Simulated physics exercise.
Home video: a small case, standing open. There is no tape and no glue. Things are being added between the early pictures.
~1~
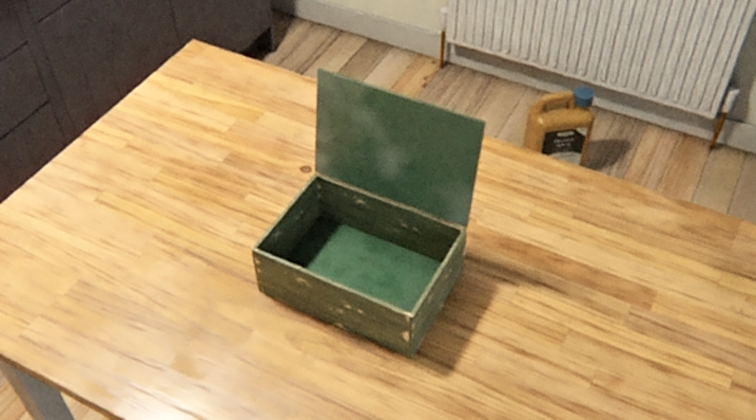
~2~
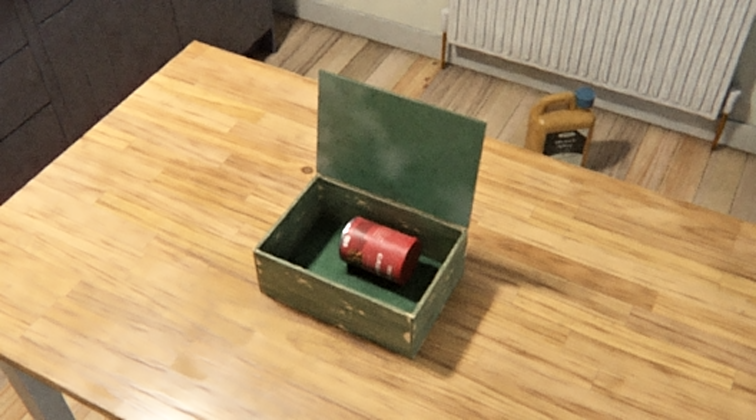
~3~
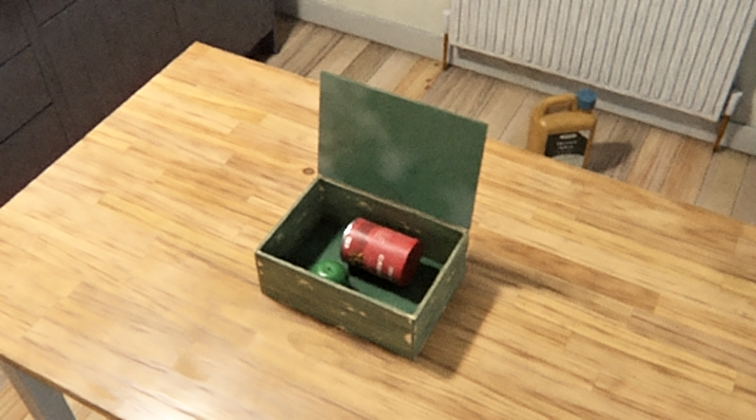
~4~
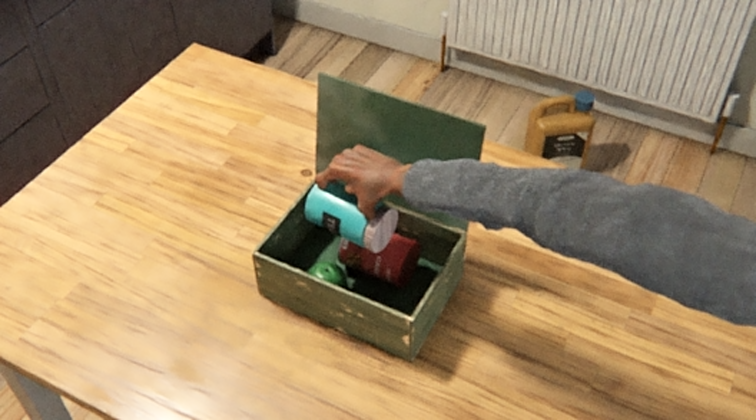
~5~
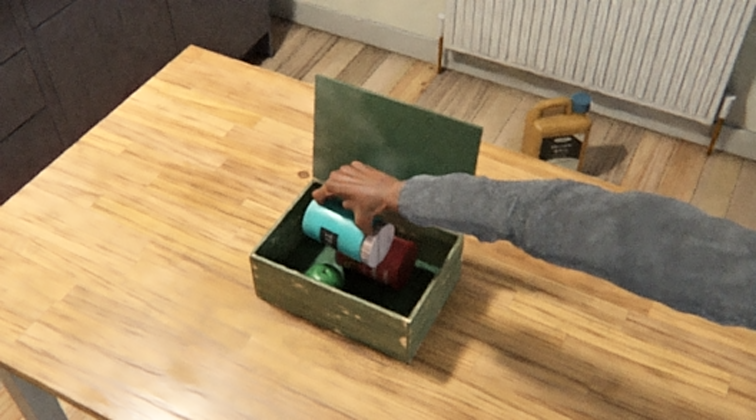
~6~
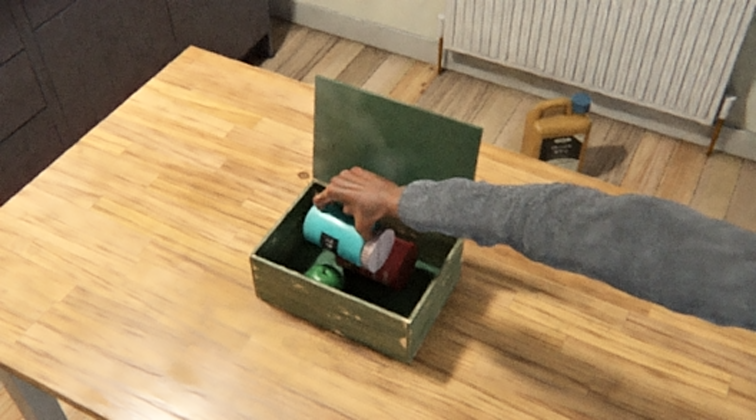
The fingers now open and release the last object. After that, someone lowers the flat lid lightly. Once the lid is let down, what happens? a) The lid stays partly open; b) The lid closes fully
The lid stays partly open (a).
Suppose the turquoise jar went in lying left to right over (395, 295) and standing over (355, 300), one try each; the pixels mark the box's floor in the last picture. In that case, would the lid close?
Case one: Lid goes down; case two: Lid goes down.
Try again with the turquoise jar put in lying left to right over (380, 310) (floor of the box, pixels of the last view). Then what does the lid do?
Then the lid comes down fully.
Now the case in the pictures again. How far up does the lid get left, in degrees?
Around 16 degrees.
Then, 1.00 s past the last view, lid starting down; turquoise jar displaced about its own width near (379, 280); green apple displaced about its own width.
Then, 1.90 s past the last view, lid 31° above the rim; turquoise jar displaced about its own width near (366, 280); green apple displaced about its own width.
Finally, lid 15° above the rim; moved from the start, green apple and turquoise jar; red tin still in place. Final places as the last picture's camera would see them, turquoise jar near (366, 281).
